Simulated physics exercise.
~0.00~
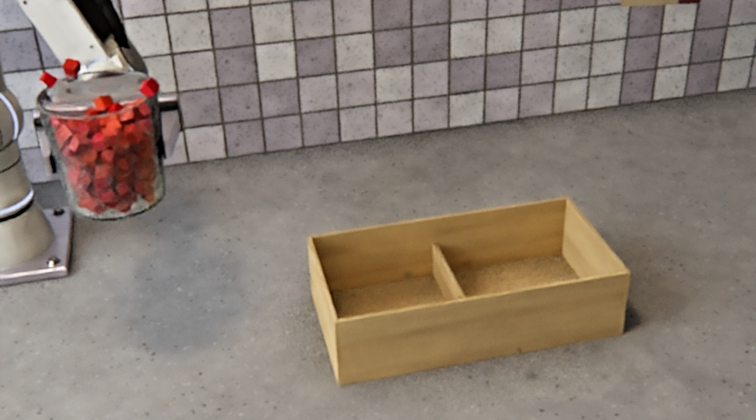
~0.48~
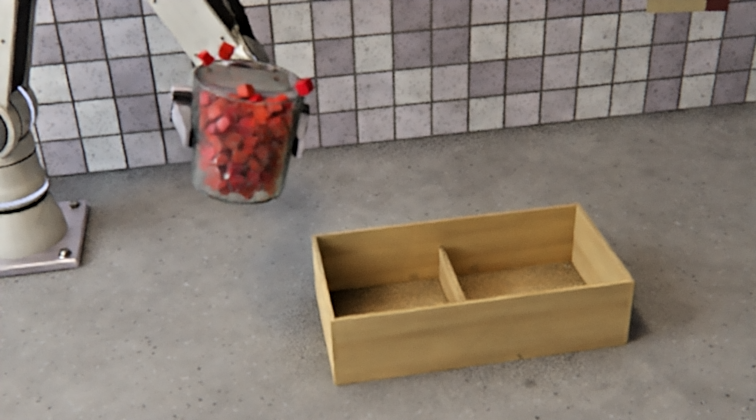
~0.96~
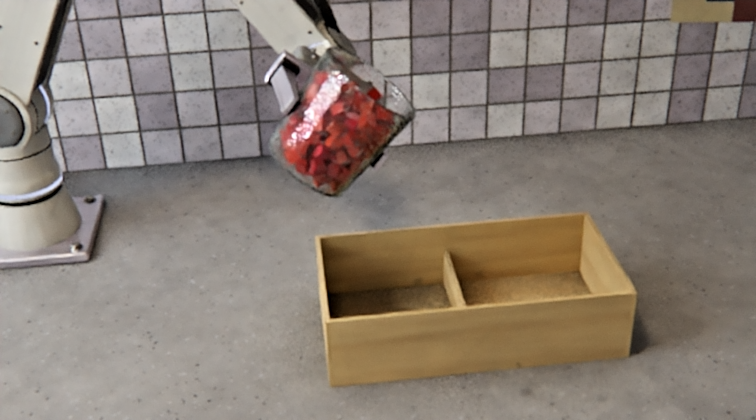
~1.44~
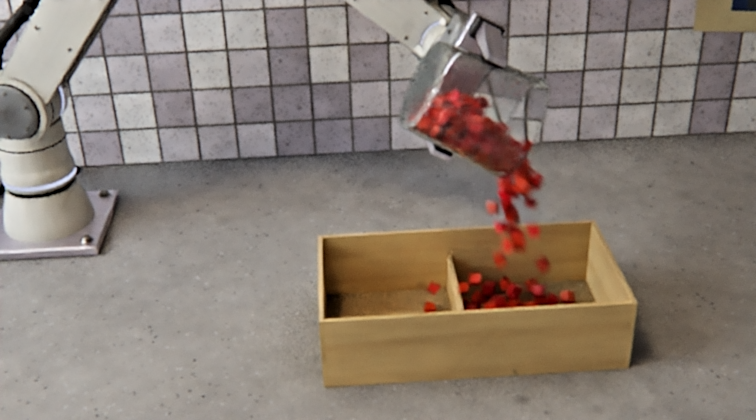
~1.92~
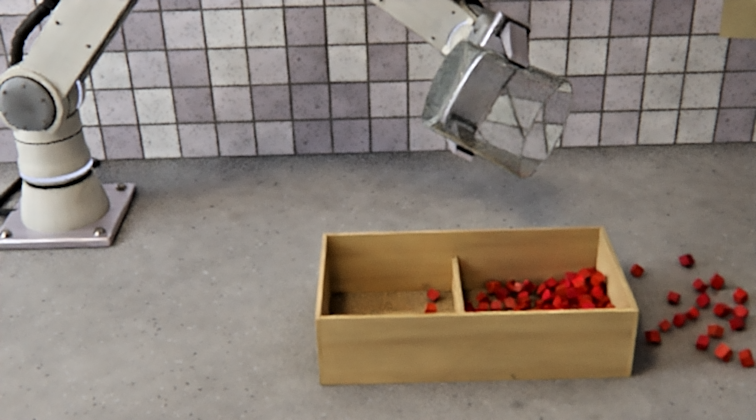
A robot arm tips red cubes into the box's right part, spilling some beyond it.
